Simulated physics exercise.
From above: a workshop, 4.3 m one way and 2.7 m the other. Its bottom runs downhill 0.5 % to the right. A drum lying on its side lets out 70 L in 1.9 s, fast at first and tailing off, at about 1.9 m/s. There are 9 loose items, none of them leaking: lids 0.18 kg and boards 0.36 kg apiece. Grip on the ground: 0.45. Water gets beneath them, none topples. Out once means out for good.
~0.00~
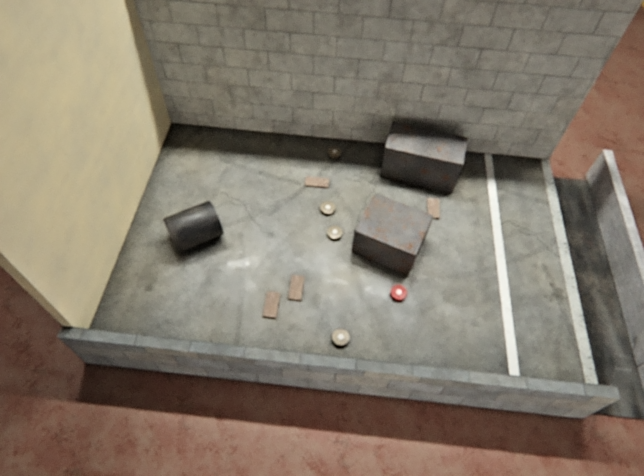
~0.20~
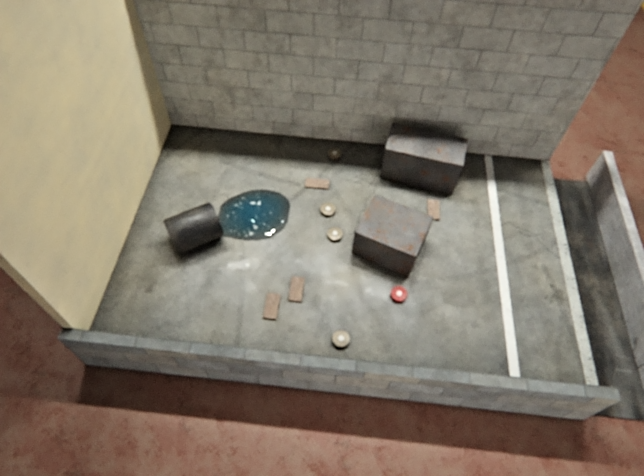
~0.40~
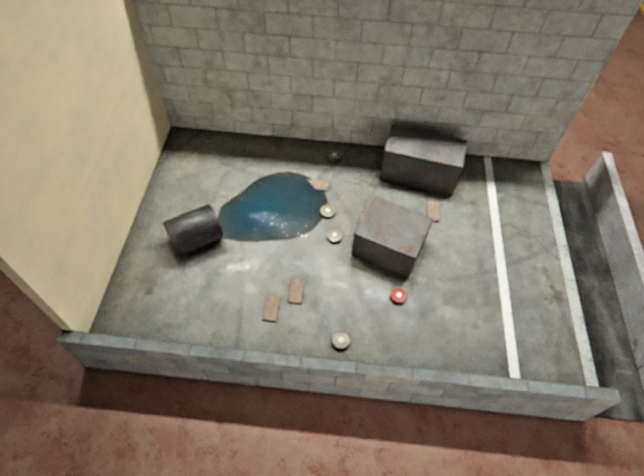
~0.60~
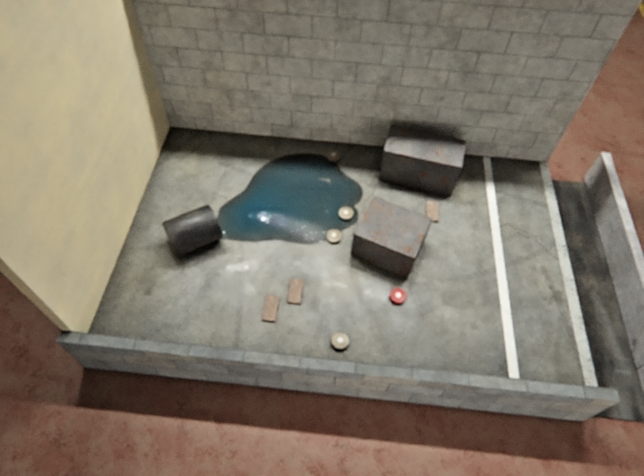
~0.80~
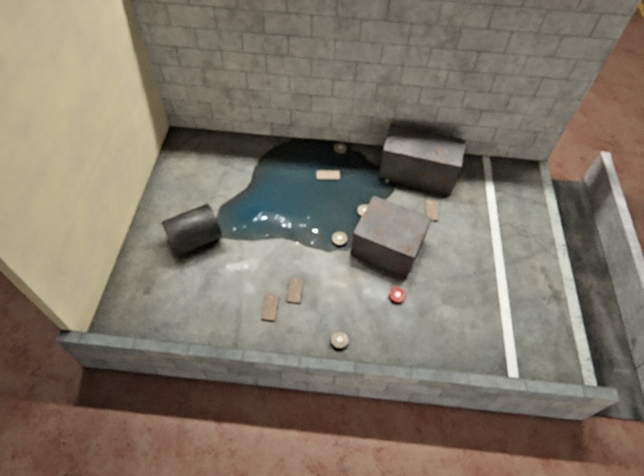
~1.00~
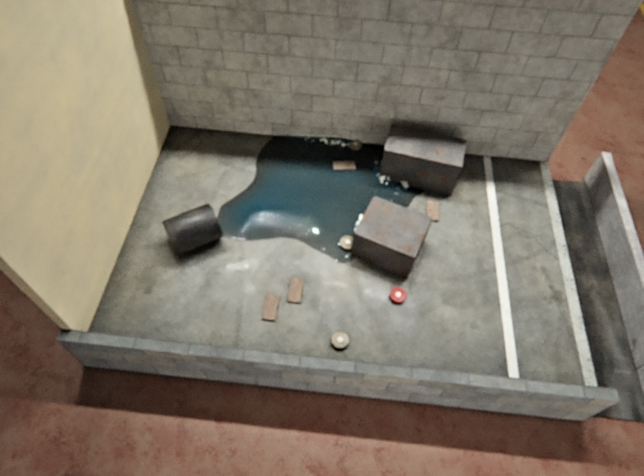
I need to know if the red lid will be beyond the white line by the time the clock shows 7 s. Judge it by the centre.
I expect it to stay behind the mark.
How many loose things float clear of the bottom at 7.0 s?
That would be 0 of them.
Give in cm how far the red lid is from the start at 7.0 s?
0 cm.
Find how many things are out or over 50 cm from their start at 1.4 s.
That would be 3.
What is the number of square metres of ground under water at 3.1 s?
Around 4.0 m2 of it.
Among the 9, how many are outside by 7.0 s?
By that moment the number is 1.
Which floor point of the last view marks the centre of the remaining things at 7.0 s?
They average out to somewhere around (351, 267).
After 1.4 s the red lid is near (398, 295), 0.0 m from its start, aground; 0 of 9 are over the mark; 3 afloat.
After 3.1 s the red lid is near (398, 295), 0.0 m from its start, aground; 1 of 9 are over the mark; 2 afloat.
After 4.9 s the red lid is near (398, 295), 0.0 m from its start, aground; 1 of 9 are over the mark; 0 afloat.
After 7.0 s the red lid is near (398, 295), 0.0 m from its start, aground; 1 of 9 are over the mark; 0 afloat.
